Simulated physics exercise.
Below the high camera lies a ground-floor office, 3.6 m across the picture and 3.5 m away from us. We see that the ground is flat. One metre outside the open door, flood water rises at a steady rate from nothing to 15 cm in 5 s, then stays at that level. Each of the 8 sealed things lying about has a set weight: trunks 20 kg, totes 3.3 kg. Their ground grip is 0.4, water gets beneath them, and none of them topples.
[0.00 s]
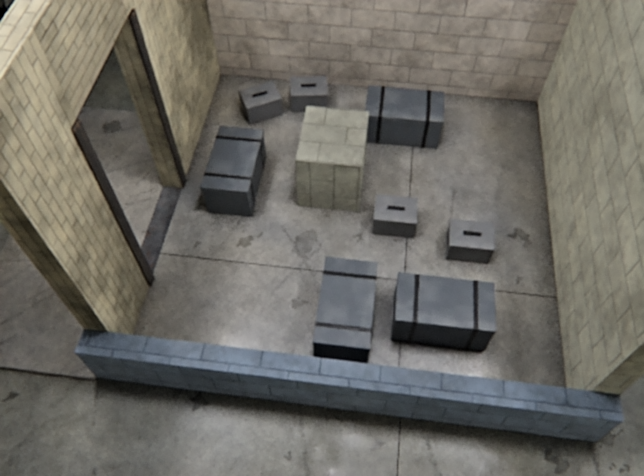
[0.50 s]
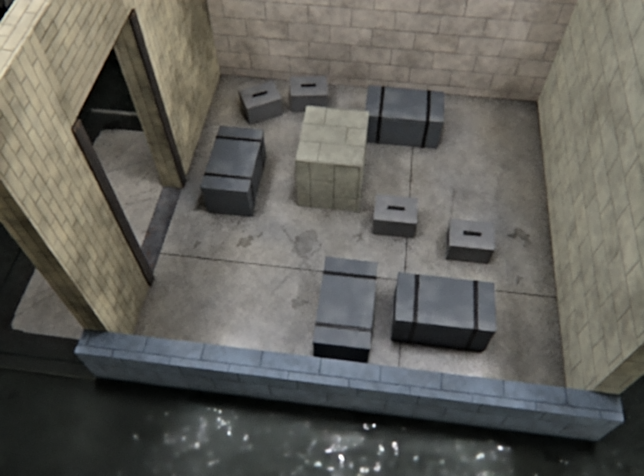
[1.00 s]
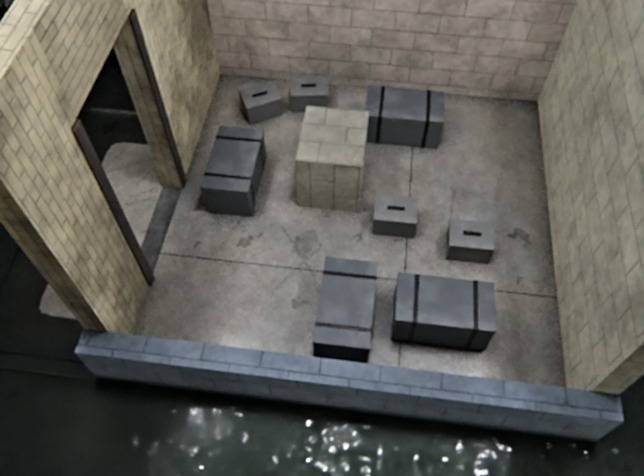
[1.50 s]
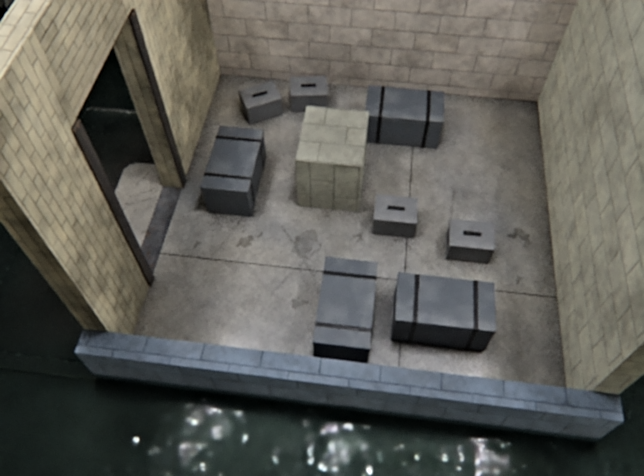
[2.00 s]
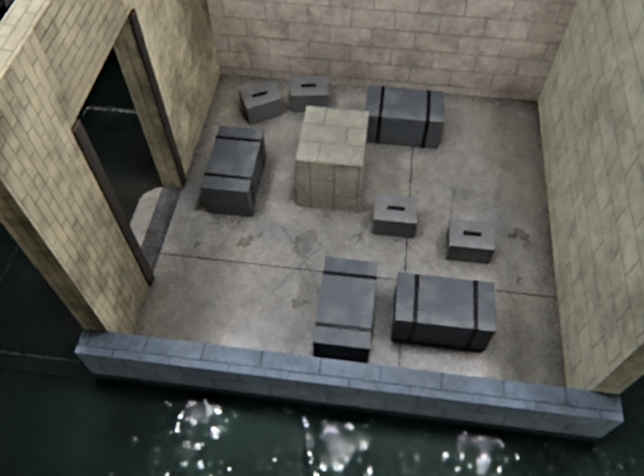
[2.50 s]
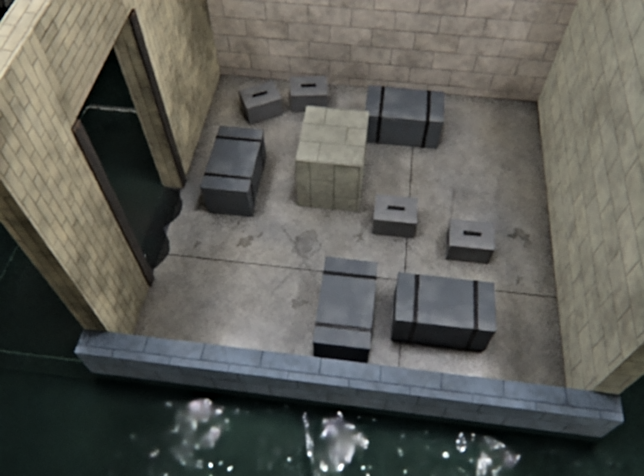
Dark water spread over the ground outside the walls, crept in toward the open doorway on the left and reached its threshold, while the grey boxes and pale block inside stayed still.
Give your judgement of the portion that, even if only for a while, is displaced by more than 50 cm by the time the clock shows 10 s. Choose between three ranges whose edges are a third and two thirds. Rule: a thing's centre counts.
The range is the lowest, under a third.
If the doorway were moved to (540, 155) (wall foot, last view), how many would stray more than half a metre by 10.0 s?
4.
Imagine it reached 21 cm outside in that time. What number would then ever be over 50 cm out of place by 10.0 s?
Then 6.
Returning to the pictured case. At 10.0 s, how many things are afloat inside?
Then: 4.
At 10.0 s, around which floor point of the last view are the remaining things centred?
The centre is close to (378, 182).
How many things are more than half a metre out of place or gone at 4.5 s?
The number I get is 0.
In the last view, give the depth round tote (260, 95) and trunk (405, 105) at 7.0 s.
Close to 1 and 1 centimetres.
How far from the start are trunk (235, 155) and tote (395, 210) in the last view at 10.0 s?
One is off by 30 cm, the other by 100 cm, in the order asked.
After 3.5 s 0 of 8 are over 50 cm from their spots; 0 afloat.
After 4.5 s 0 of 8 are over 50 cm from their spots; 0 afloat.
After 7.0 s 1 of 8 are over 50 cm from their spots; 0 afloat.
After 10.0 s 2 of 8 are over 50 cm from their spots, and 2 have been at some point; 4 afloat.
